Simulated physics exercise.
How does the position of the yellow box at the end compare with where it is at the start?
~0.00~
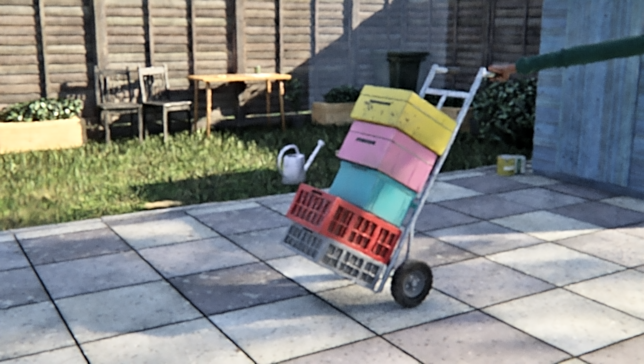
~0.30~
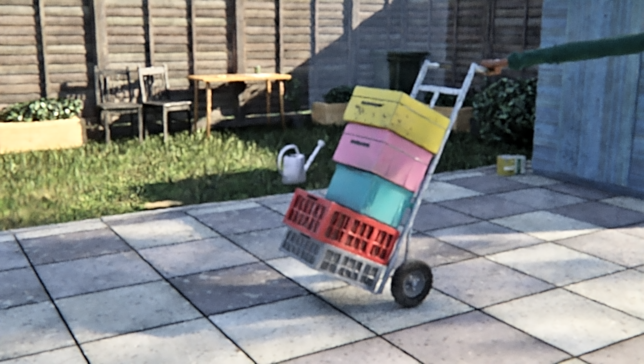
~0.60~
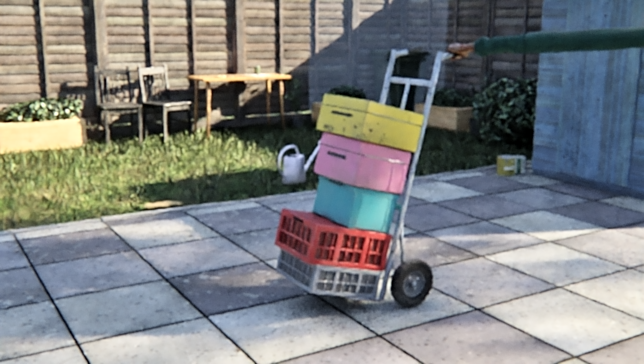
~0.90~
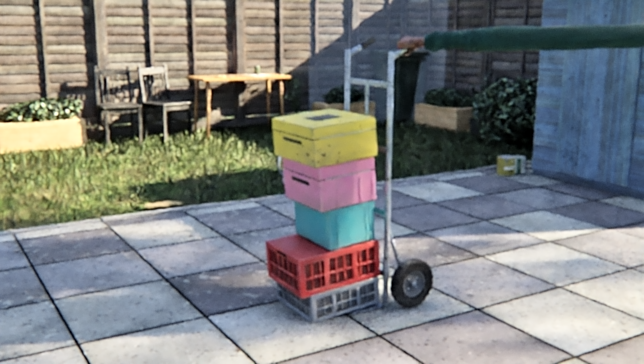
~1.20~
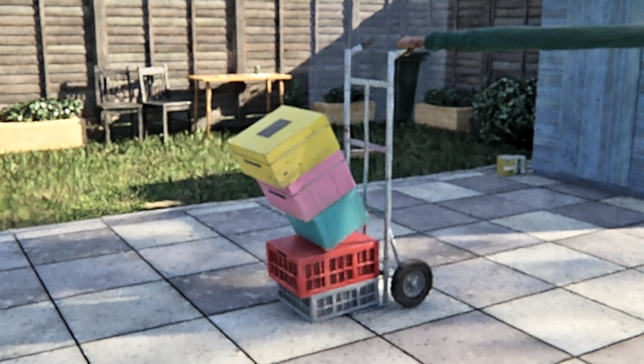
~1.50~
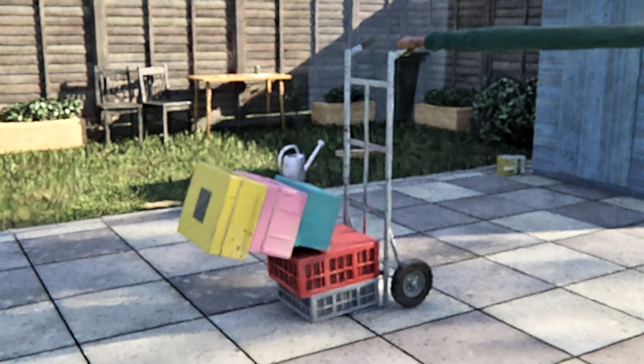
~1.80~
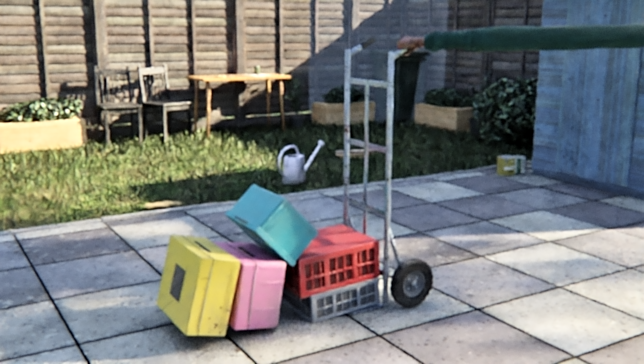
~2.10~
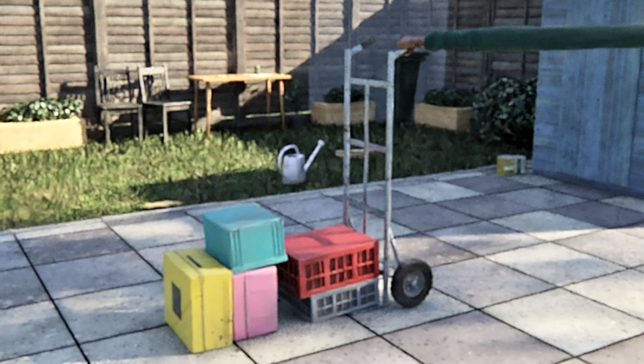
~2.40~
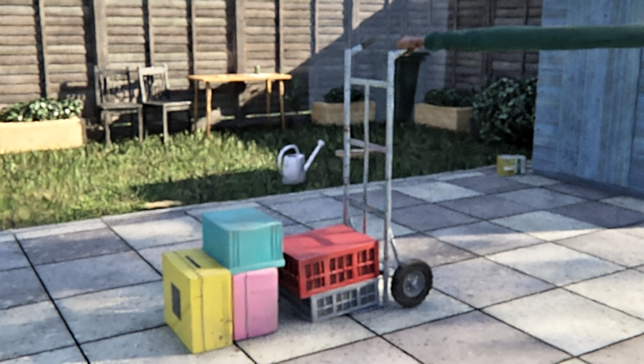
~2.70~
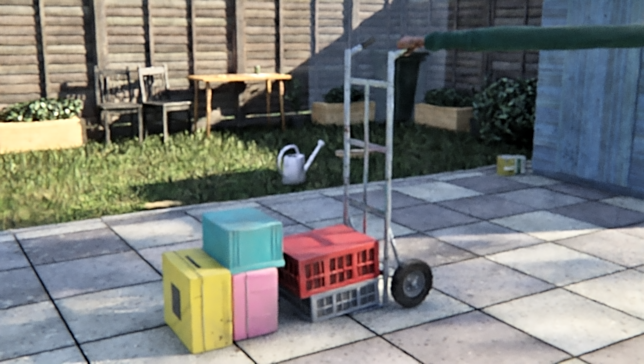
At the start the yellow box is at the top of the stack on the tilted truck. By the end it lies tipped over on the paving to the left of the crates, beside the pink box.
